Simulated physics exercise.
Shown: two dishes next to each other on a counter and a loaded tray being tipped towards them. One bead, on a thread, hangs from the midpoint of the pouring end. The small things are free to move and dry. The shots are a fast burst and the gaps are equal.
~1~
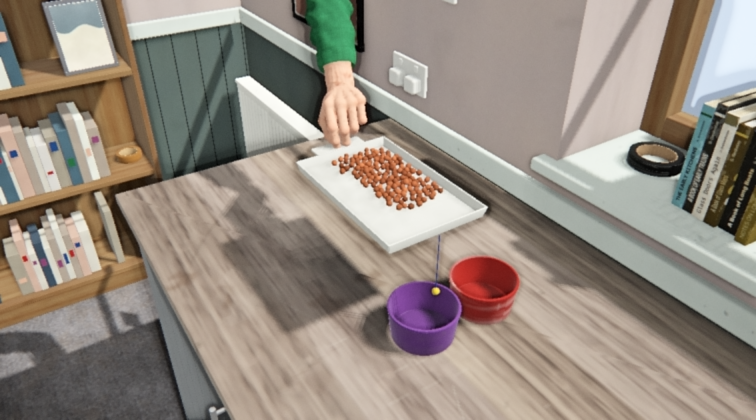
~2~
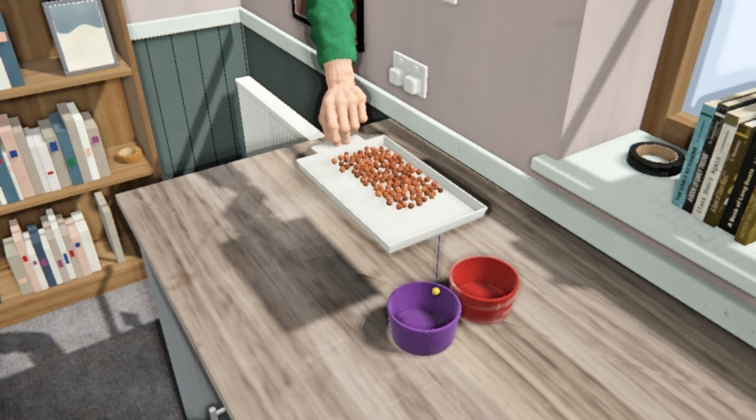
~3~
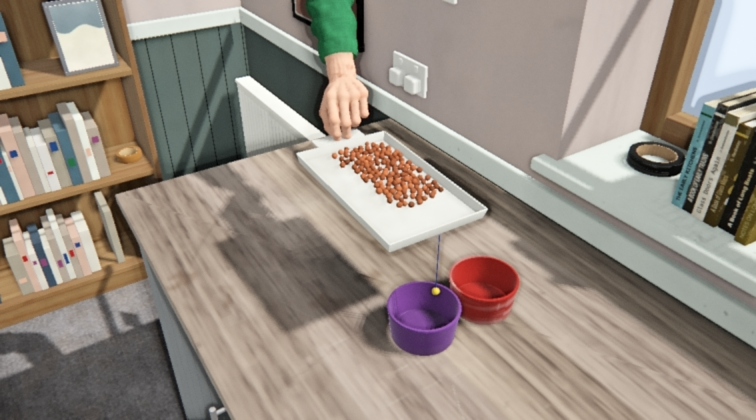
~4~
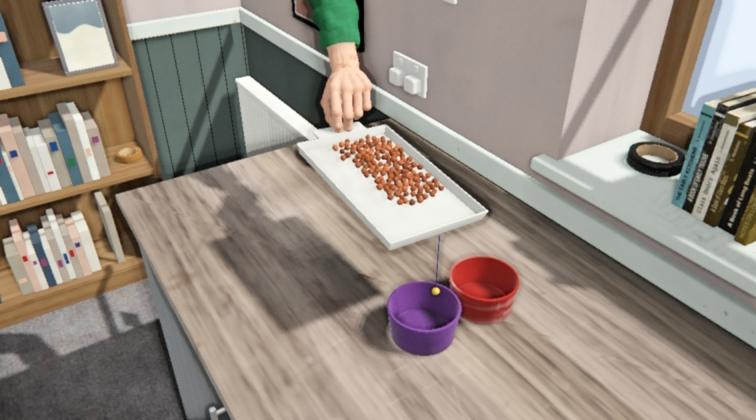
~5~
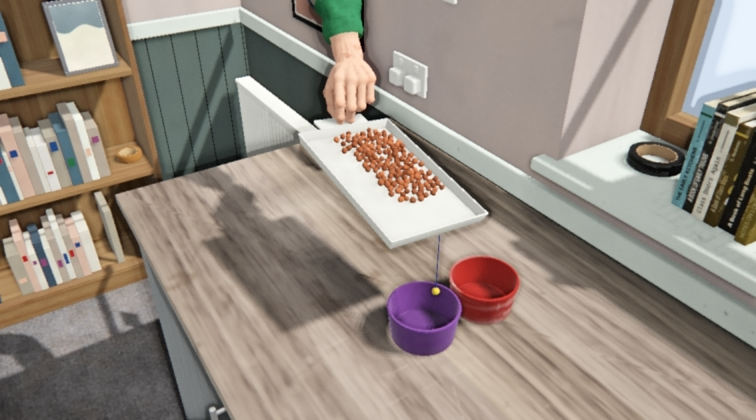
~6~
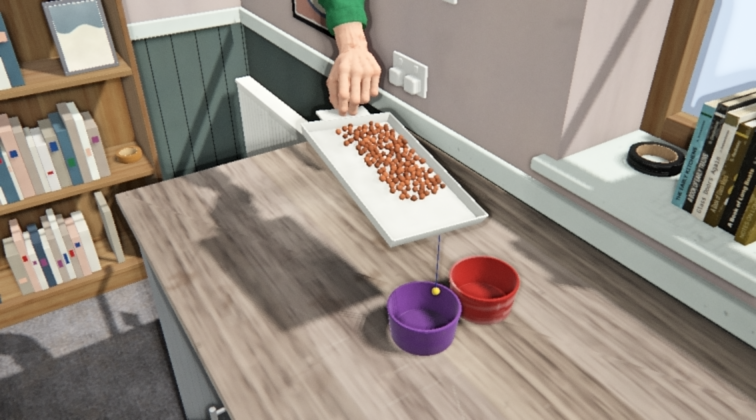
In this clip, a hand in a green sleeve holds a white tray of small reddish-brown pellets above a wooden surface near purple and red dishes, then gradually raises the tray's far end, tilting it toward its lower right corner.
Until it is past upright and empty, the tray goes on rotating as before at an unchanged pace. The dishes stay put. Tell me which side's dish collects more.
The right side's.
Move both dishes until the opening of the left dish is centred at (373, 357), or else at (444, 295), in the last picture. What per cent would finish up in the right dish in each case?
About 10% on the first try and 40% on the second.
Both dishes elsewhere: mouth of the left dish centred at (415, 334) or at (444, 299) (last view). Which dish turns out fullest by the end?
First the right one, then the right one.
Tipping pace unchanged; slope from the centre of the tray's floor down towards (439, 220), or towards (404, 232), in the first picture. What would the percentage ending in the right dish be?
50 and 0 per cent, in that order.
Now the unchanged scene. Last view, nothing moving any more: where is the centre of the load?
Resting centre, last picture - approx. (485, 306).
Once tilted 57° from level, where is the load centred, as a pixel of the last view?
Somewhere about pixel (451, 186).
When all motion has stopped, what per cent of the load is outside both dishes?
I'd say roughly 30 per cent of the load.
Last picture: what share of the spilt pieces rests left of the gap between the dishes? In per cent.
Close to 0 per cent.
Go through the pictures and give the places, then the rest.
Corners of the pouring end (390, 243) and (483, 207), level; middle of the load (385, 175), clay pellets; left dish (445, 338); right dish (506, 307); bead on its thread (436, 291), in the first picture.
Corners of the pouring end (390, 243) and (483, 207), level; middle of the load (385, 174), in the second picture.
Corners of the pouring end (391, 242) and (484, 208), tipped barely, lowest at the right corner; middle of the load (386, 171), in the third picture.
Corners of the pouring end (392, 241) and (484, 210), tipped a little, lowest at the right corner; middle of the load (386, 166), in the fourth picture.
Corners of the pouring end (393, 239) and (484, 212), tipped a little, lowest at the right corner; middle of the load (387, 161), in the fifth picture.
Corners of the pouring end (394, 238) and (484, 214), tipped clearly, lowest at the right corner; middle of the load (389, 157); left dish (445, 338); right dish (506, 307), in the sixth picture.
Just after the last frame, tray tipped steeply; almost all on the tray; just a few in the air.
A moment on, tray tipped right over; almost all on the tray; just a few in the right dish; just a few in the air.
Further on, tray tipped past a quarter turn; roughly two thirds in the right dish; roughly a quarter outside both.
When it is over, tray tipped past a quarter turn; just a few in the left dish; roughly two thirds in the right dish; roughly a quarter outside both.
